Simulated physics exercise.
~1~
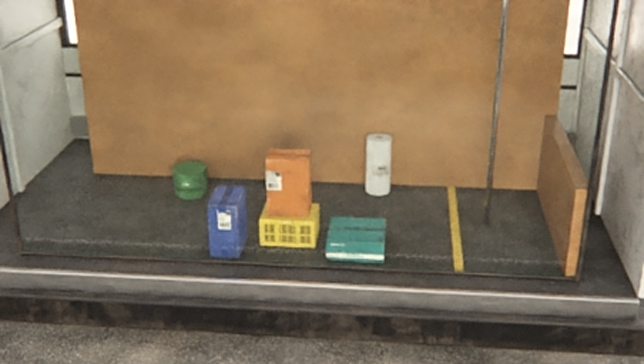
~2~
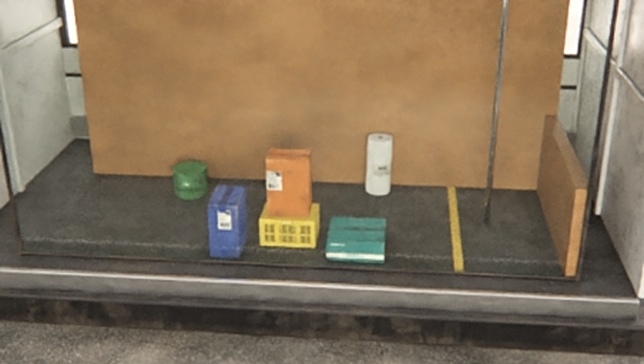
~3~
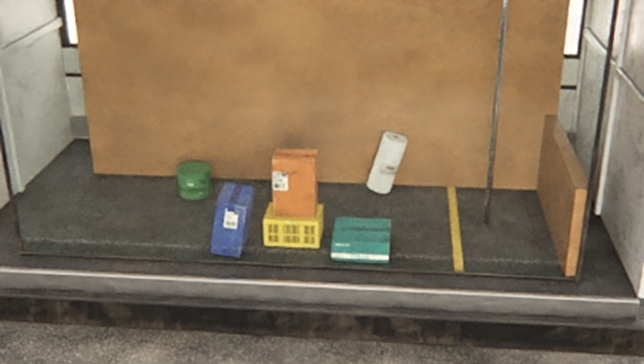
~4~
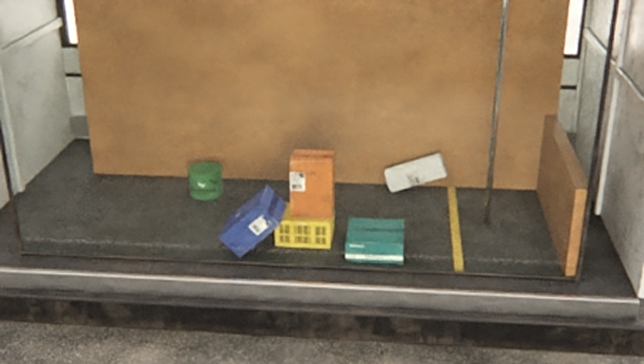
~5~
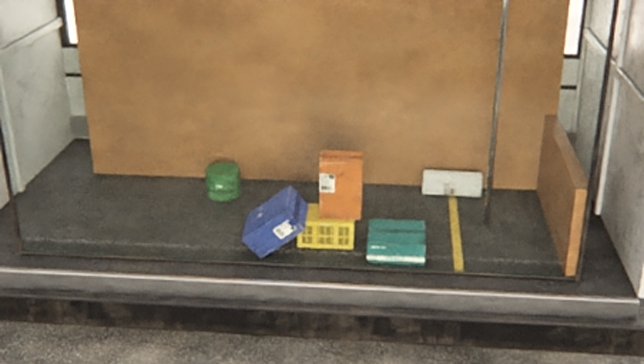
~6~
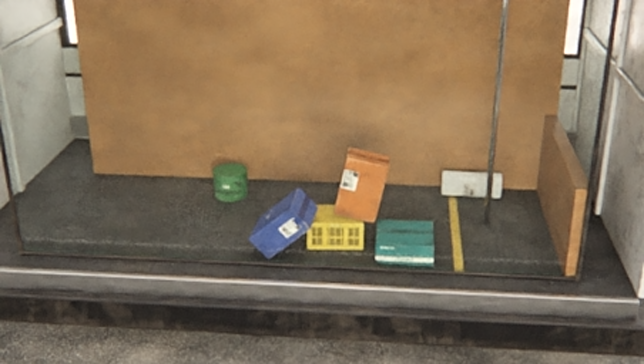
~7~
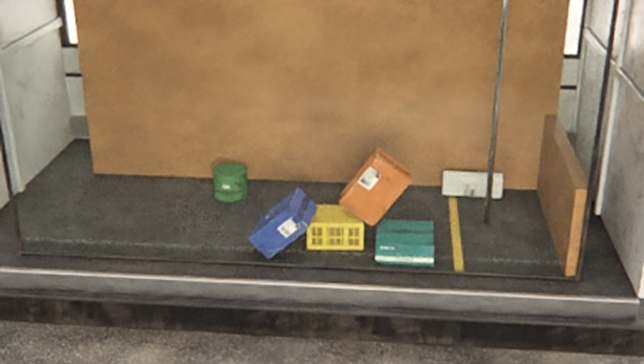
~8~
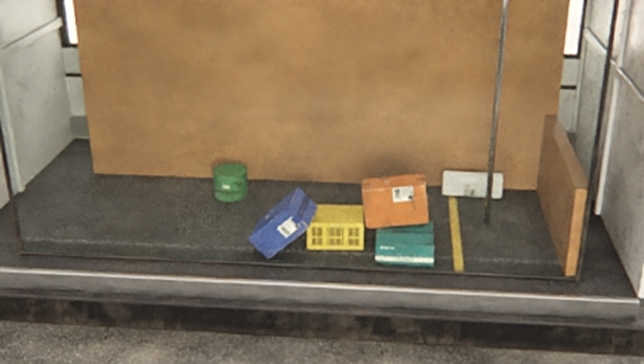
In a bus bay, several loose goods slid right as the white roll toppled and crossed the yellow line, while the blue pack tipped against the yellow crate; then the orange pack toppled off the crate onto the teal carton, short of the line.
